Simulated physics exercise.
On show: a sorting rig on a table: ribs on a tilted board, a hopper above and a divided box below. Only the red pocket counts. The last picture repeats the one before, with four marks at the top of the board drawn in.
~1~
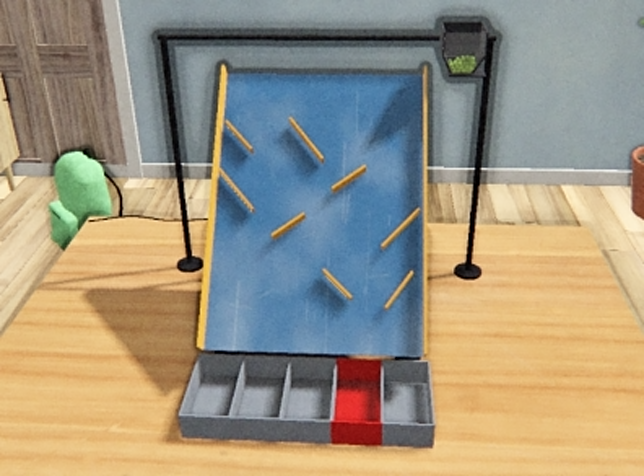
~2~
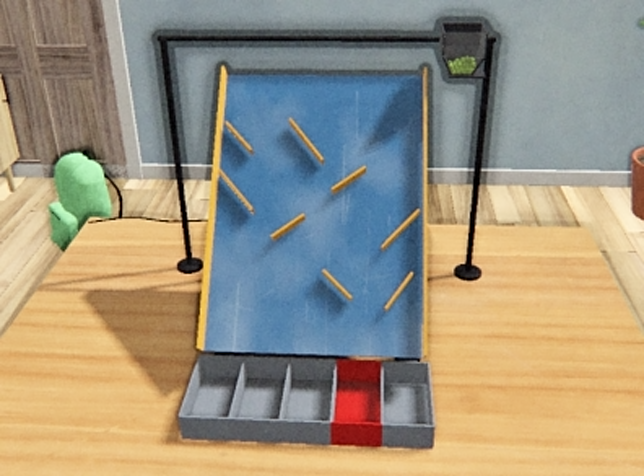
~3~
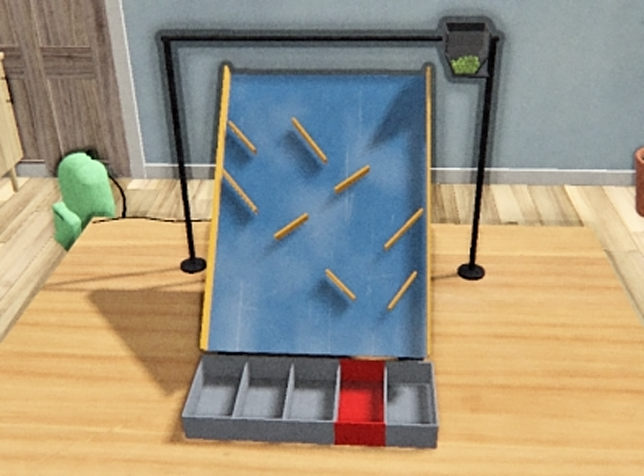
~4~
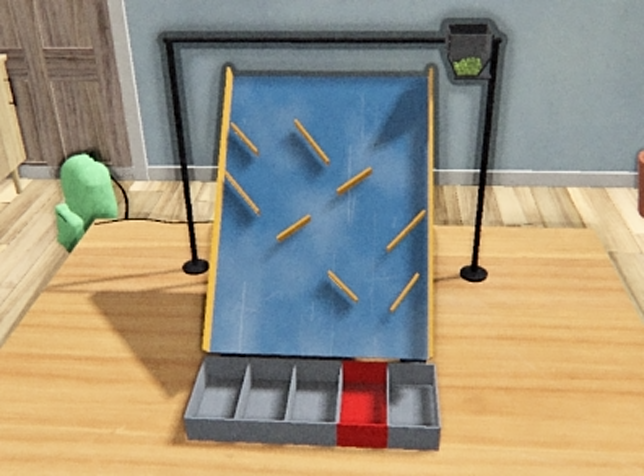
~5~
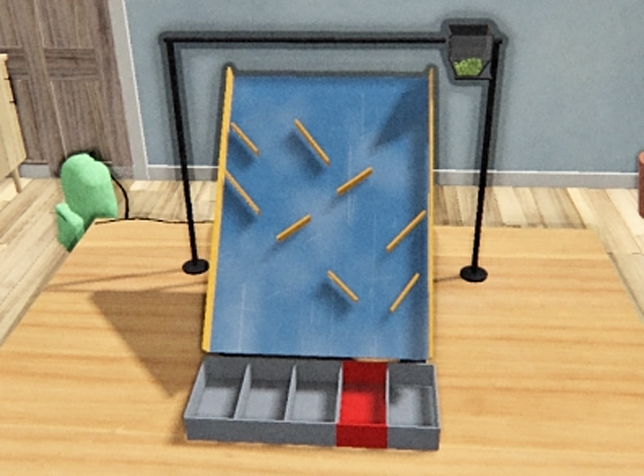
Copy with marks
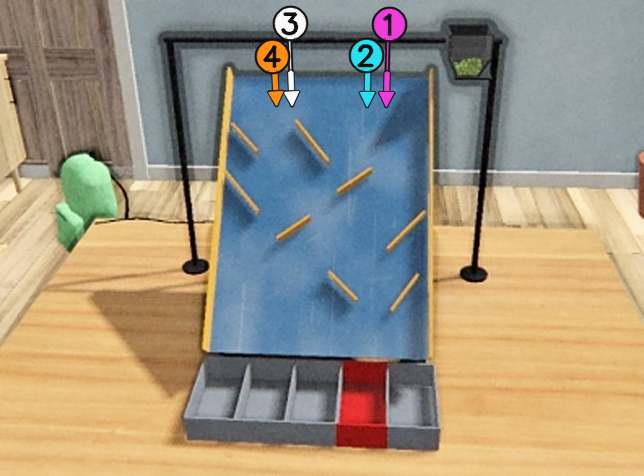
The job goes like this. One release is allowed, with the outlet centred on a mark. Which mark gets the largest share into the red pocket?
Best: 1.
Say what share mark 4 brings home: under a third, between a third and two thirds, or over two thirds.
It is under a third.
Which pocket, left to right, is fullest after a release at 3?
The first from the left.
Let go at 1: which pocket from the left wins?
It is the fourth one.
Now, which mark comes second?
Here it is mark 2.
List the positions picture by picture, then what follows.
The first picture shows hopper near (461, 64), dried peas, door shut.
The second picture shows ribs (226, 122) to (251, 149), (290, 118) to (322, 159), (219, 169) to (252, 209).
The third picture shows ribs (335, 189) to (369, 166), (275, 236) to (307, 214), (385, 247) to (422, 209).
The fourth picture shows ribs (329, 271) to (357, 300), (391, 310) to (418, 274).
The fifth picture shows red pocket near (362, 434), number 4 of 5 from the left.
On the marked copy, mark 1 meets the board at (386, 101); mark 2 meets the board at (367, 101); mark 3 meets the board at (291, 100); mark 4 meets the board at (276, 100).
With 1, close to two thirds in the red pocket, close to a third in other pockets.
With 2, close to a third in the red pocket, close to two thirds in other pockets.
With 3, none at all in the red pocket, all but a few in other pockets, only a few outside the box.
With 4, none at all in the red pocket, all but a few in other pockets.
